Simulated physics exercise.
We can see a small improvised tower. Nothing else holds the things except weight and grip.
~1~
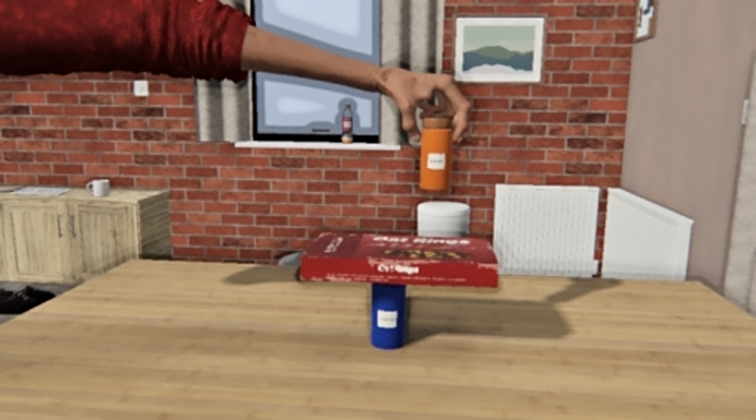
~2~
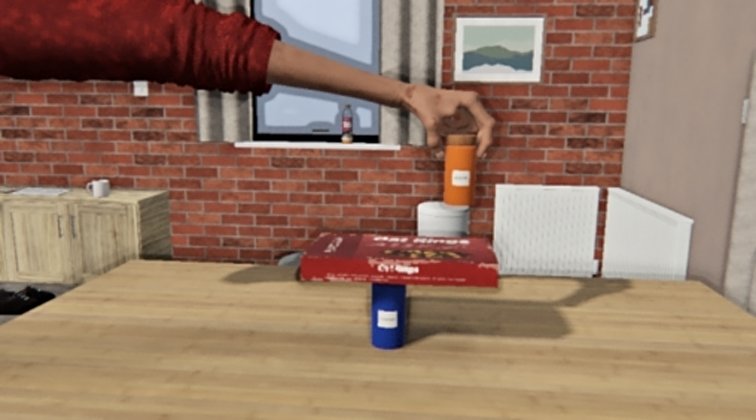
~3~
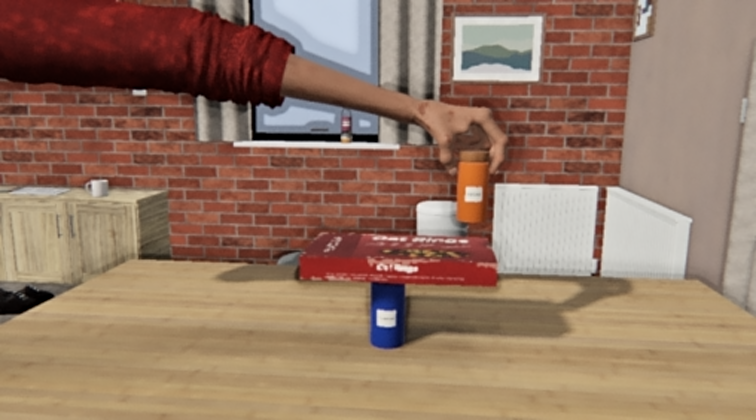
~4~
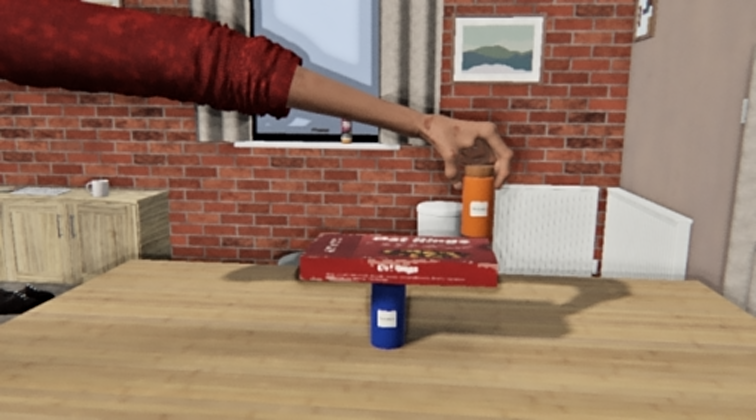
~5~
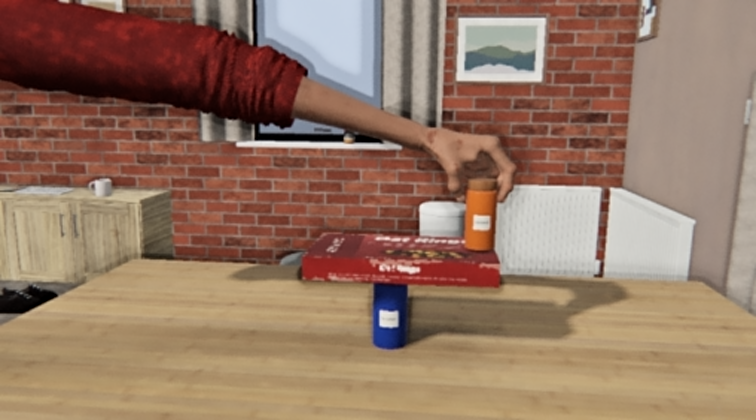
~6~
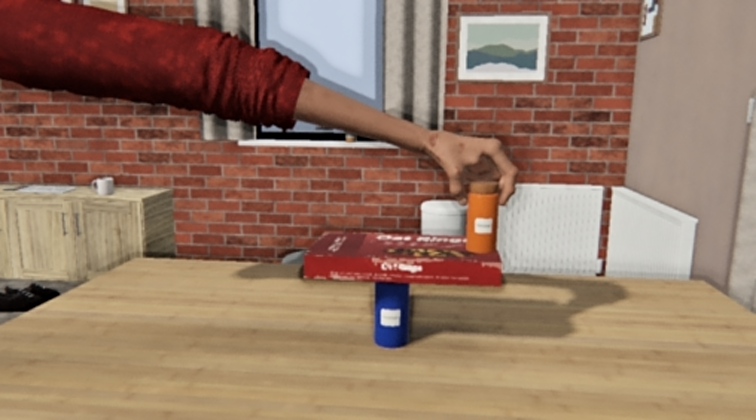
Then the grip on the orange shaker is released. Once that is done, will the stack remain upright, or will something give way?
The stack is unstable.
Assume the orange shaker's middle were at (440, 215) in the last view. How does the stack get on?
What happens next is that it goes down.
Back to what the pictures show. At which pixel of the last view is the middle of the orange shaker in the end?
Roughly at pixel (554, 343).
Then, 0.50 s on from there, orange shaker now fallen; red packet turned 58° from how it was put.
Then, 0.80 s on from there, red packet now fallen; blue jar turned 32° from how it was put.
In the end, fallen, red packet, orange shaker and blue jar. At the end, from the last picture's camera, orange shaker near (554, 343). The stack loses its balance.
